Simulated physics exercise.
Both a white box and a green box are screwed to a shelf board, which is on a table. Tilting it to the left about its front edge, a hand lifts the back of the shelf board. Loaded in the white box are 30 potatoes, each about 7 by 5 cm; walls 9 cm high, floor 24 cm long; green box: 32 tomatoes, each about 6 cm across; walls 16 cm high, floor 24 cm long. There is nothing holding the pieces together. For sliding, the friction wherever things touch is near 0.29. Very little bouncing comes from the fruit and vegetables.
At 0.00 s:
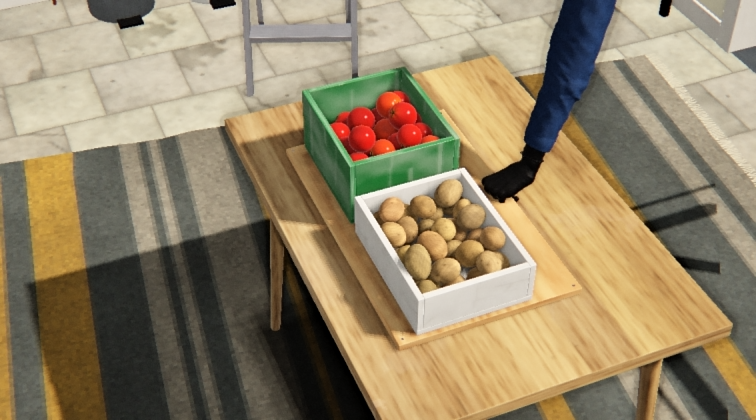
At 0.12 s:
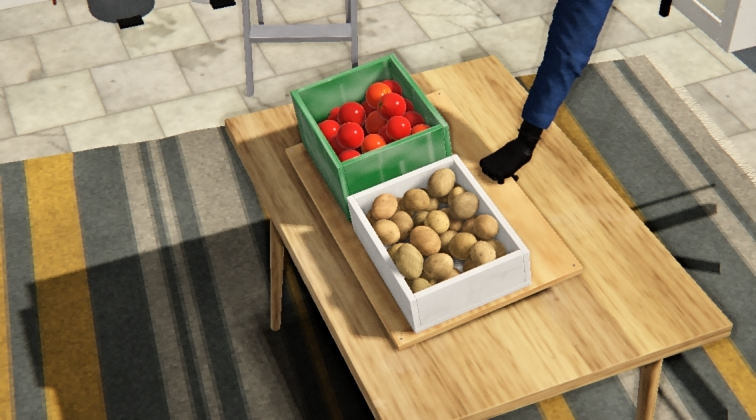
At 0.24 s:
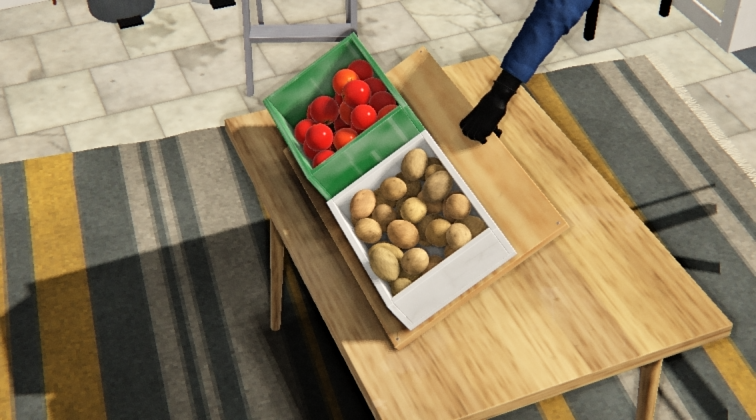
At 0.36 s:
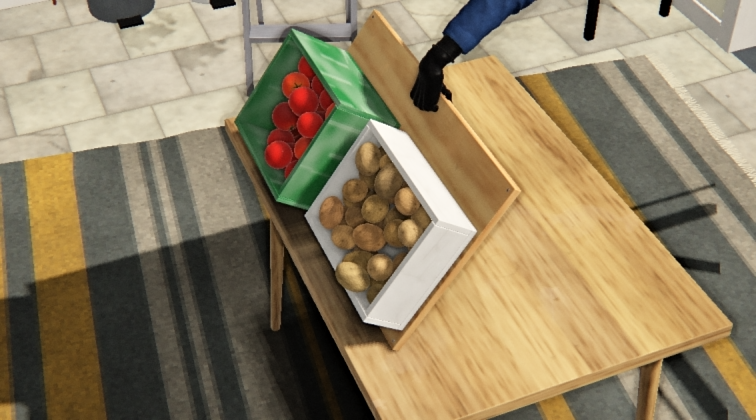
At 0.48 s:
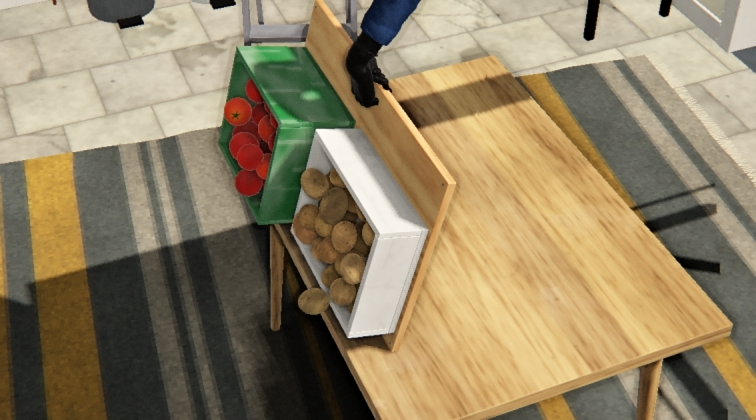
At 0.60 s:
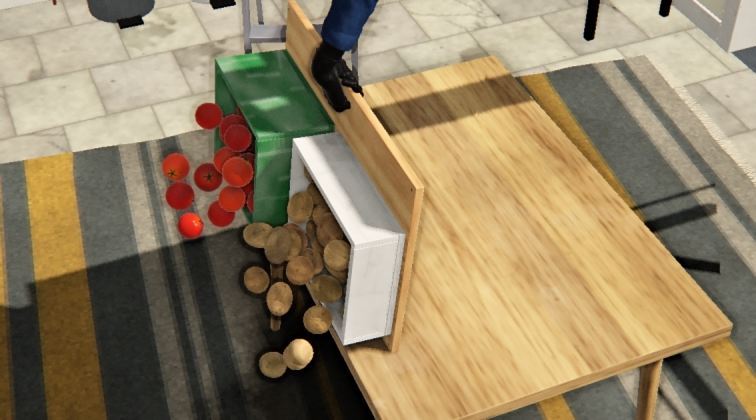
A gloved hand tilted a wooden board on a table up to the left, steadily steeper, until red tomatoes and potatoes tumbled out of the green and white boxes attached to it.
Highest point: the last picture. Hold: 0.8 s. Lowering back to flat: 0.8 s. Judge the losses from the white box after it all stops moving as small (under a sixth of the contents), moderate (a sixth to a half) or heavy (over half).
The losses are heavy.
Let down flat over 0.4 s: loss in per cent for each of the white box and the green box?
Well, that would cost the white box 70 per cent and the green box 70 per cent.
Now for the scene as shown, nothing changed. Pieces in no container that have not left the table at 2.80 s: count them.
About 1.
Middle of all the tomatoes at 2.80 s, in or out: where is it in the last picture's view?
Centre: About (204, 413) px.
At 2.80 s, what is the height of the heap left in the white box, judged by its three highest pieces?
Roughly 6 centimetres.
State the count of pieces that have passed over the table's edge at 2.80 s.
The number is close to 40.
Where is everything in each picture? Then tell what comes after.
In the first frame (we follow the rim corner now nearest the camera), white box at (423, 296); green box at (354, 163); tilt 0°; nothing out yet.
The second frame shows white box at (414, 296); green box at (342, 164); tilt 9°.
The third frame shows white box at (392, 301); green box at (311, 173); tilt 30°.
The fourth frame shows white box at (366, 315); green box at (278, 194); tilt 54°.
The fifth frame shows white box at (348, 331); green box at (259, 218); tilt 75°; 1 out, the lowest potato at (314, 301).
The sixth frame shows white box at (342, 338); green box at (253, 229); tilt 84°; 18 out, the lowest potato at (273, 365).
After 0.95 s, tilt 84°; 21 of 30 out of the white box and 17 of 32 out of the green box.
After 1.39 s, tilt 84°; 21 of 30 out of the white box and 19 of 32 out of the green box.
After 2.01 s, tilt 12°; 21 of 30 out of the white box and 20 of 32 out of the green box.
Final count (at 2.80 s), 21 of 30 out of the white box and 20 of 32 out of the green box. Asked share, 21 of 30, 70 per cent.
